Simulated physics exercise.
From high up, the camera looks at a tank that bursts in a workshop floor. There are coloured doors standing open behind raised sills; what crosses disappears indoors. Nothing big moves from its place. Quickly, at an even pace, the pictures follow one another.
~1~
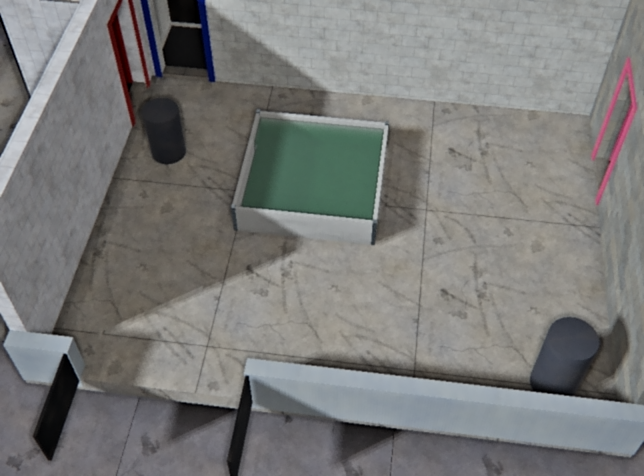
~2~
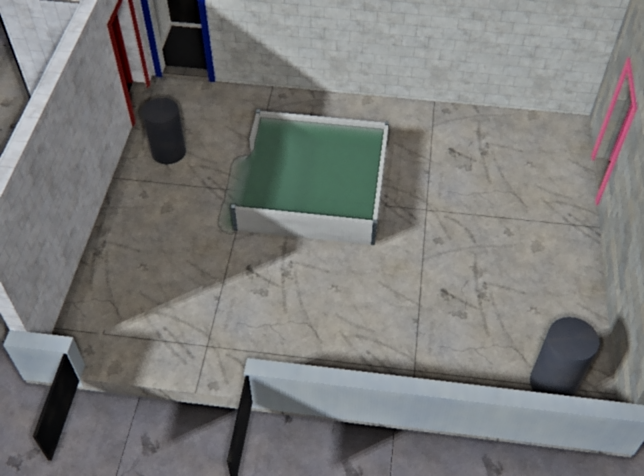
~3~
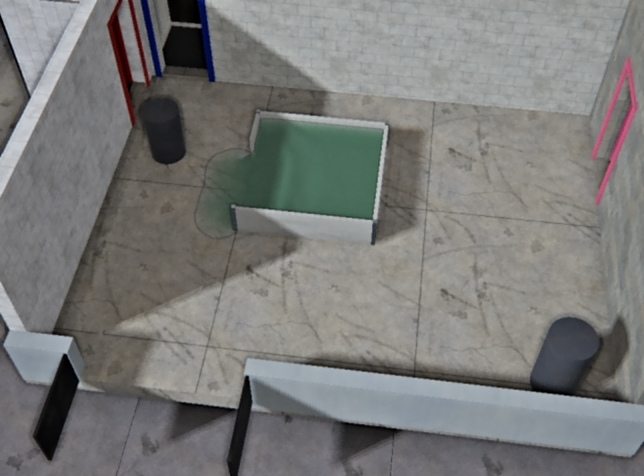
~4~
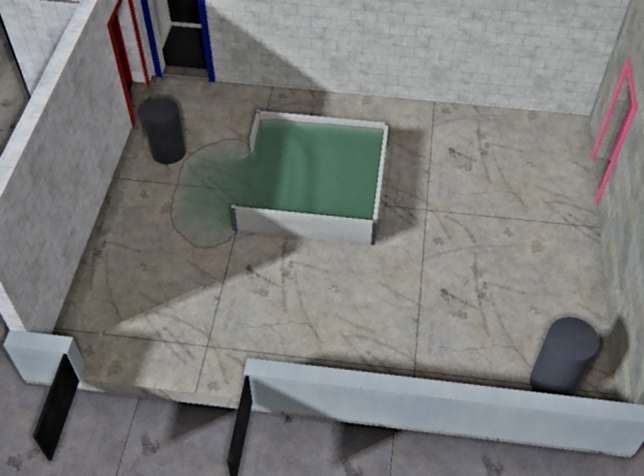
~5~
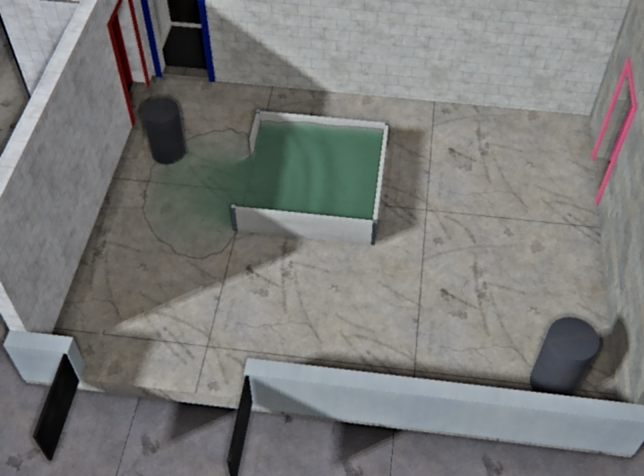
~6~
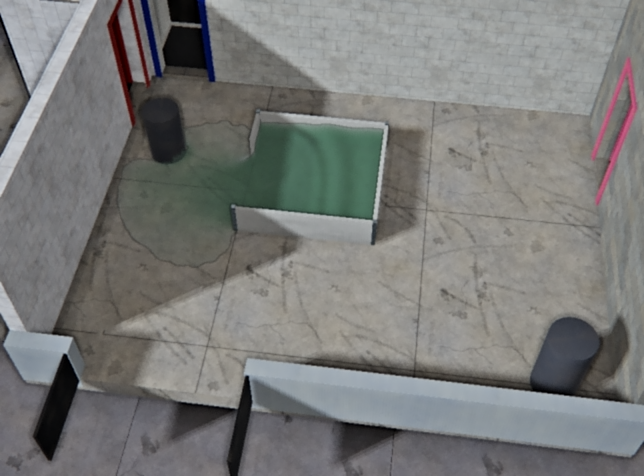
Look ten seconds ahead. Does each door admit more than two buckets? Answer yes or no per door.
Answers: The pink door: No; the red door: No; the blue door: Yes.
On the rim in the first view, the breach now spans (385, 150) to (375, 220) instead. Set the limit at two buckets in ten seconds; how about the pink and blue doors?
The pink one goes past it, the blue one falls short.
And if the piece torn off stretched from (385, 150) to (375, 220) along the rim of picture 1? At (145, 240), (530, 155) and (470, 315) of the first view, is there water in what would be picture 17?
Taking each in turn, they come out kept dry, watered, watered.
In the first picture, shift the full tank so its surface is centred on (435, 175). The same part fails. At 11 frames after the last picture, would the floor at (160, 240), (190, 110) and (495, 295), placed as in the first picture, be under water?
I'd say swamped for the first, swamped for the second and still dry for the third.
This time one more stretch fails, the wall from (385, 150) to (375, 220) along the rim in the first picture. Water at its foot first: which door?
It's the pink-painted one.
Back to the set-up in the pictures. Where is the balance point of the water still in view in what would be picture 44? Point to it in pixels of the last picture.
Close to pixel (218, 203).
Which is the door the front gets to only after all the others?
It has to be the one in pink.
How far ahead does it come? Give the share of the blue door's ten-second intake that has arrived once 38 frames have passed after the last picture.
My guess is about 85 %.
A moment on, water covers 15 % of the floor; the pink door not reached, the red door not reached, the blue door not reached.
Next, water covers 20 % of the floor; the pink door not reached, the red door wet at the sill, nothing in, the blue door wet at the sill, nothing in.
Then, water covers 25 % of the floor; the pink door not reached, the red door wet at the sill, nothing in, the blue door over two buckets in.
Later, water covers 45 % of the floor; the pink door not reached, the red door wet at the sill, nothing in, the blue door far over two buckets in.
In the end, water covers 70 % of the floor; the pink door wet at the sill, nothing in, the red door wet at the sill, nothing in, the blue door far over two buckets in.
